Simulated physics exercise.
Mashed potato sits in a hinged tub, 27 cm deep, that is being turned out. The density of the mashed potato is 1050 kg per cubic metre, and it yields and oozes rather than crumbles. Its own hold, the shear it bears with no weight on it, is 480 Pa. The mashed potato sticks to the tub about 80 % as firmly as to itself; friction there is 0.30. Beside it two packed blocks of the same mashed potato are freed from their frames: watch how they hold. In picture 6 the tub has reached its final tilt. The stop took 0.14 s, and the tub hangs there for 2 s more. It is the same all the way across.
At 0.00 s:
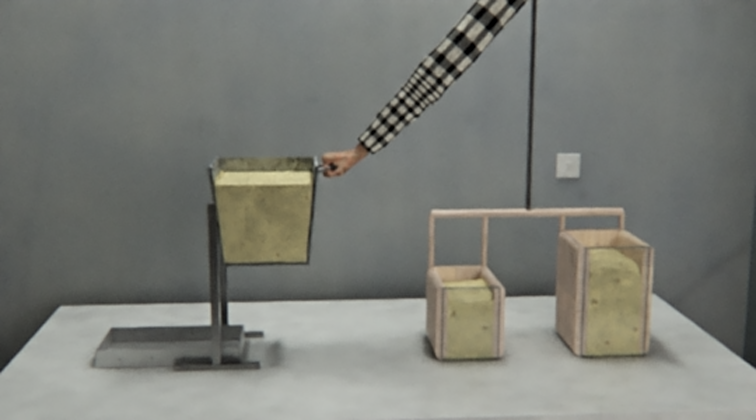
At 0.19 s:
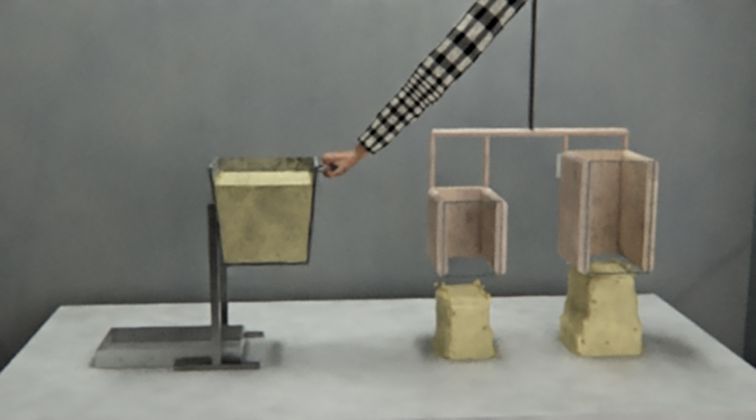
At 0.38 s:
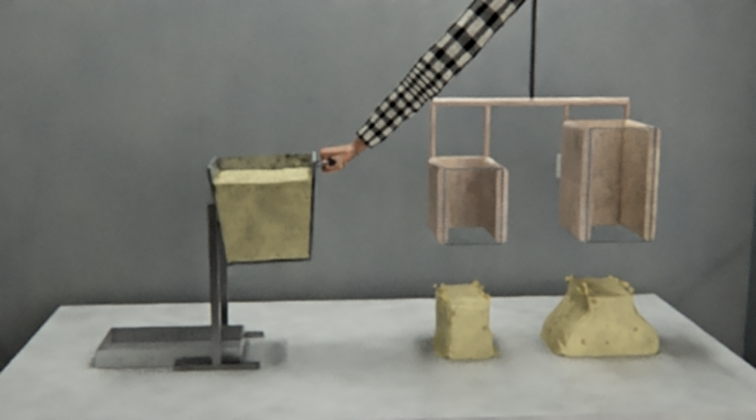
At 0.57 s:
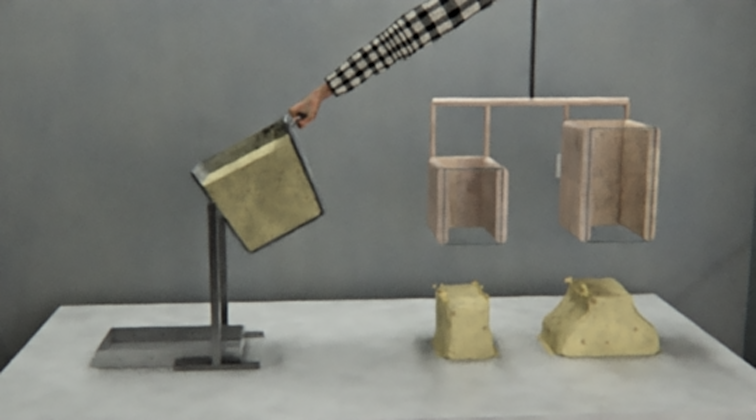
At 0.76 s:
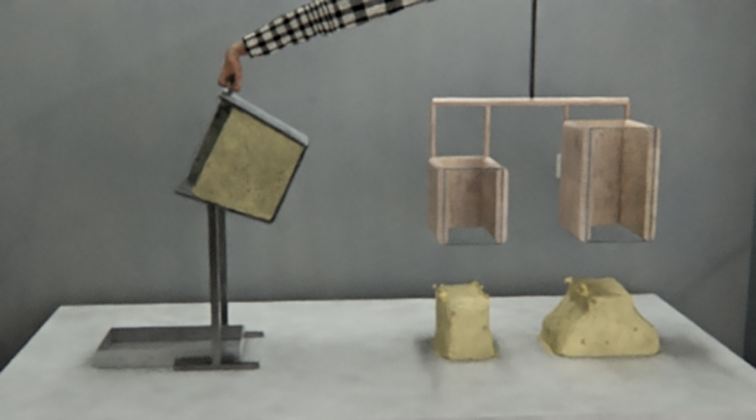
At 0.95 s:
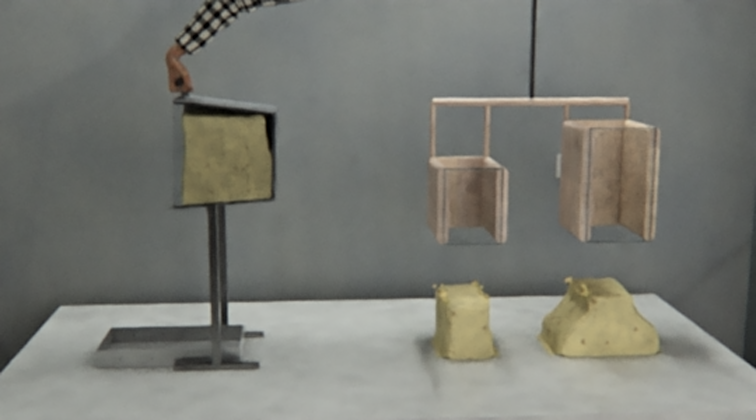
On a pale tabletop, wooden boxes lifting off two yellowish blocks, the right one slumping, then a checked-sleeved arm tilting a tub leftward.
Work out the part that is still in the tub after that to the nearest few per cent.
About 52 %.
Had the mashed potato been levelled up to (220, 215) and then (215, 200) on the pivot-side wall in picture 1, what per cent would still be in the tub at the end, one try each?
In turn about 100 %, 70 %.
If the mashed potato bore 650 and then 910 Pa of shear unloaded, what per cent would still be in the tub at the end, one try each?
In turn about 70 %, 100 %.
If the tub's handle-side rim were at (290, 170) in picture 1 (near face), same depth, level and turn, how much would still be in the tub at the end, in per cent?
Then about 100 %.
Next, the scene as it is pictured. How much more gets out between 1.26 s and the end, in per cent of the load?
About 16 %.
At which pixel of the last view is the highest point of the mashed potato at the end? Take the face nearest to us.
Around (234, 159).
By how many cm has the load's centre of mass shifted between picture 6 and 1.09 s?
Some 5 cm.
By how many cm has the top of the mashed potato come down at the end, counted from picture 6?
Roughly 12 cm.
After 1.09 s, the tub is at 88 degrees and holds 91 %.
After 1.26 s, the tub is at 88 degrees and holds 67 %.
After 1.43 s, the tub is at 88 degrees and holds 54 %.
After 1.60 s, the tub is at 88 degrees and holds 52 %.
After 2.95 s, at the end, the tub is at 88 degrees and holds 52 %.
